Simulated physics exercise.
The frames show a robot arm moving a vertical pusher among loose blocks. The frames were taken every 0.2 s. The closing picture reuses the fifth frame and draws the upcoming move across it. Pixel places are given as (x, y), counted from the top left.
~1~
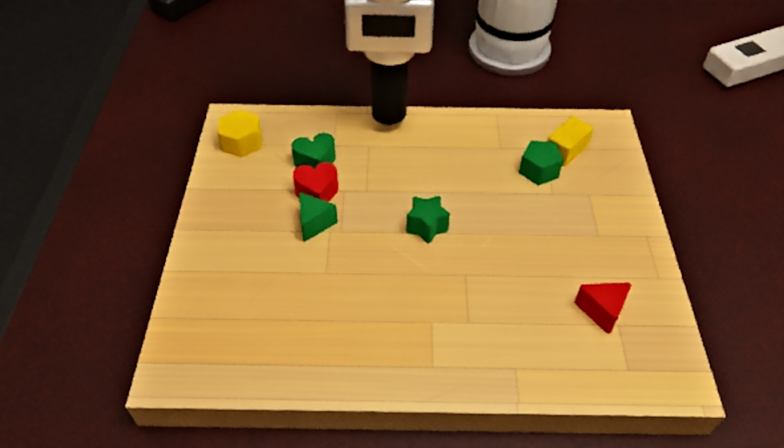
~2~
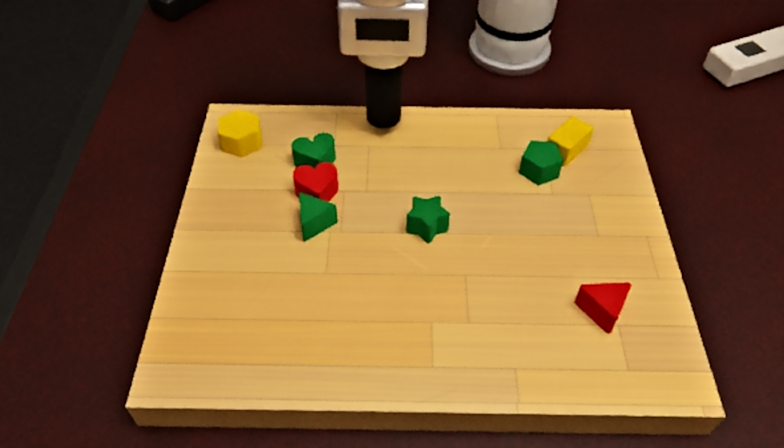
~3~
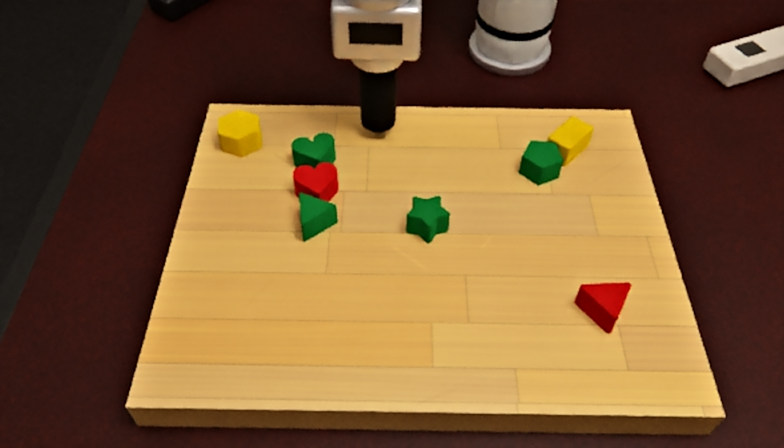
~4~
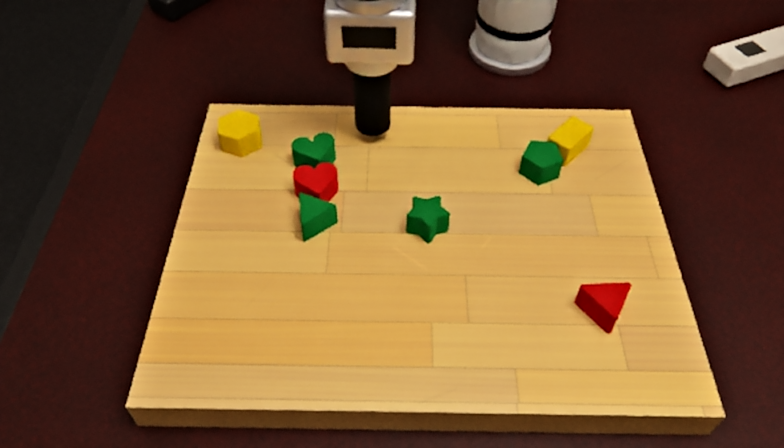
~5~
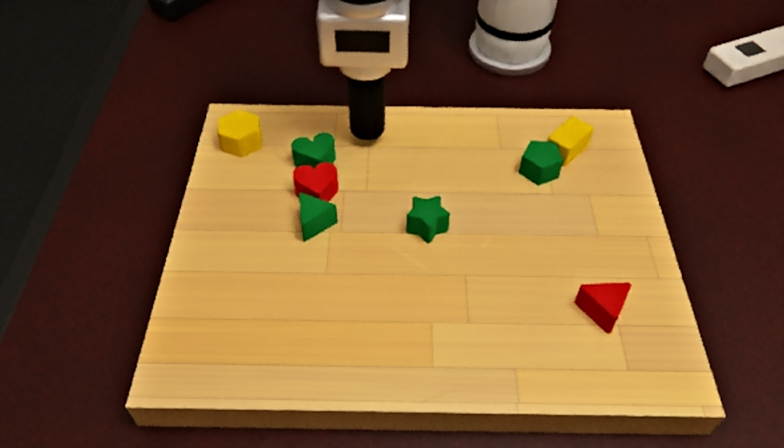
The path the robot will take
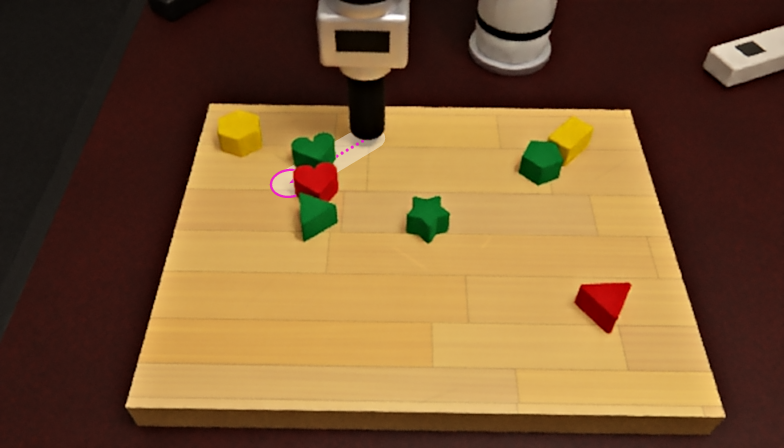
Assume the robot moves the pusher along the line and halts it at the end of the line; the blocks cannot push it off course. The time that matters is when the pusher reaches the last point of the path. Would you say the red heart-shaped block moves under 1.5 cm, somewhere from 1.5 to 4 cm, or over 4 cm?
My prediction: Under 1.5 cm.
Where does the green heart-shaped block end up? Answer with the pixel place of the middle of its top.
Near (244, 170).
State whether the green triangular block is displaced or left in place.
Here the green triangular block stays on its spot.
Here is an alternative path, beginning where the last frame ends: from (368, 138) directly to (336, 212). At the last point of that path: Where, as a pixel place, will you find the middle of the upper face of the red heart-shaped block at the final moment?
Roughly at (293, 191).
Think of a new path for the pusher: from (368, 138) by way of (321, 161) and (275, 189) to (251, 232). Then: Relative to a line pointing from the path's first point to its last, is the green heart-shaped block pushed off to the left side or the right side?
It goes right.
Drawn move, in a line from (368, 138) to (290, 183).
The first path, step by step. One third of the way, pusher (342, 143); green heart-shaped block (304, 149).
Two thirds of the way, pusher (316, 158); green heart-shaped block (275, 161).
At the end, pusher (288, 173); green triangular block still; green heart-shaped block (244, 170), turned 35° clockwise; red heart-shaped block (311, 182), turned 35° anticlockwise.
